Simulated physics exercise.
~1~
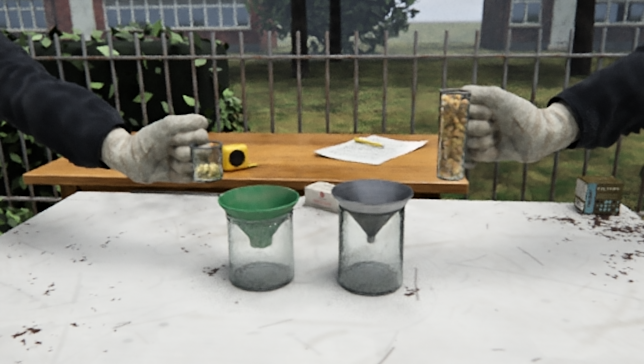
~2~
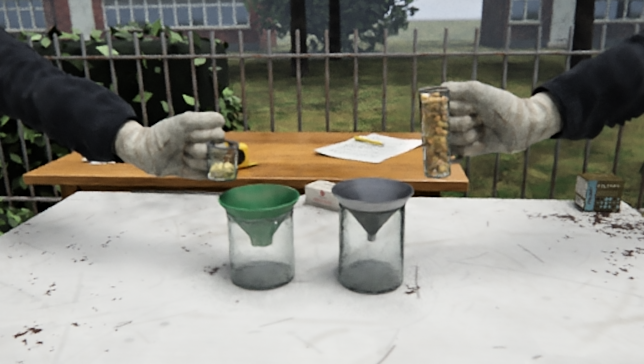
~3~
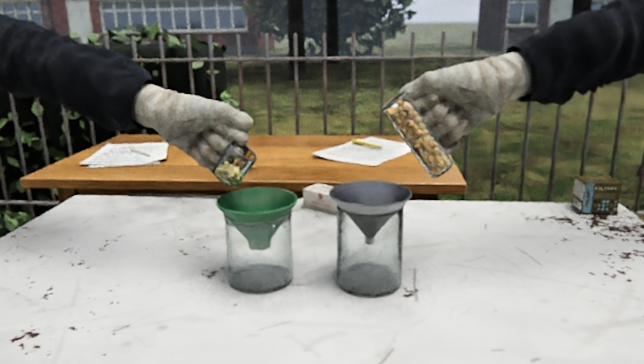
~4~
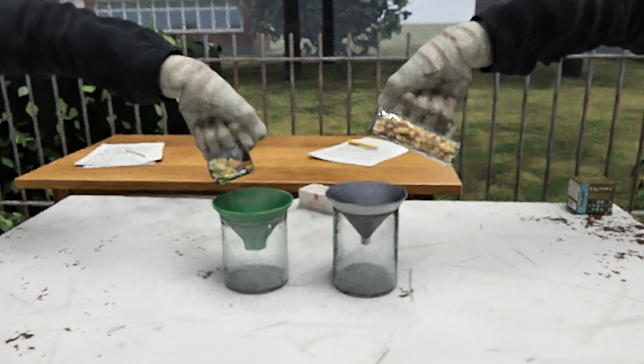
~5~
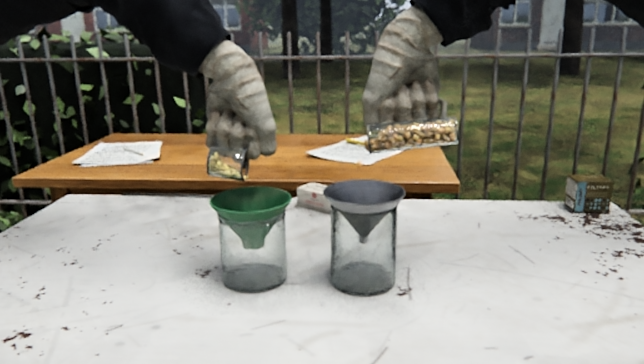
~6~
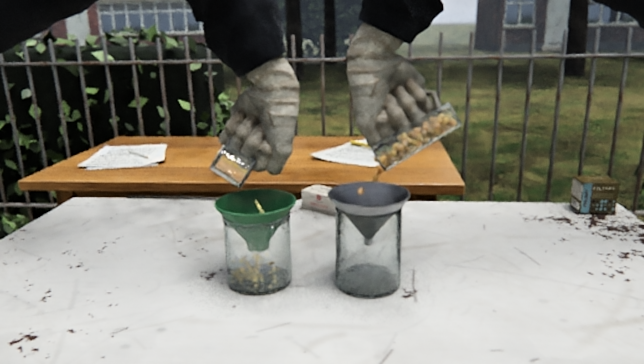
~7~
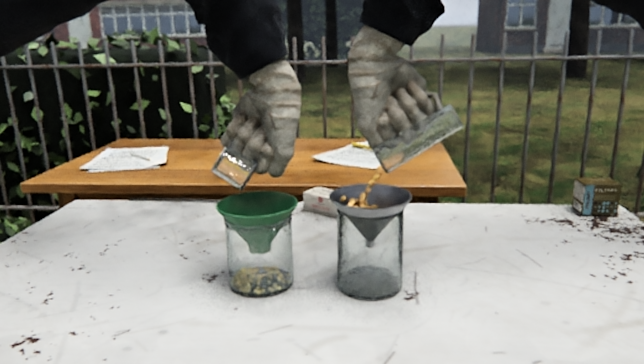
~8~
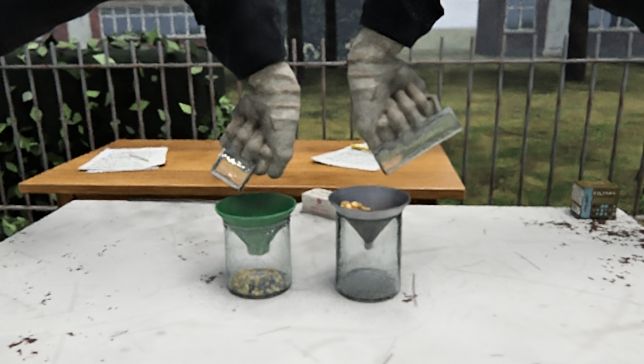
On a pale, dirt-speckled table outdoors, in front of a wooden bench and a metal fence, two glass jars stand with funnels in their mouths, green on the left and grey on the right. Two gloved hands bring in clear containers, a small one on the left and a taller, fuller one on the right. The hands move inward and tip the containers over the funnels. The left pieces drop through the green funnel and settle in its jar. The right pieces tumble out after them, but they lodge in the grey funnel, leaving the jar beneath empty.
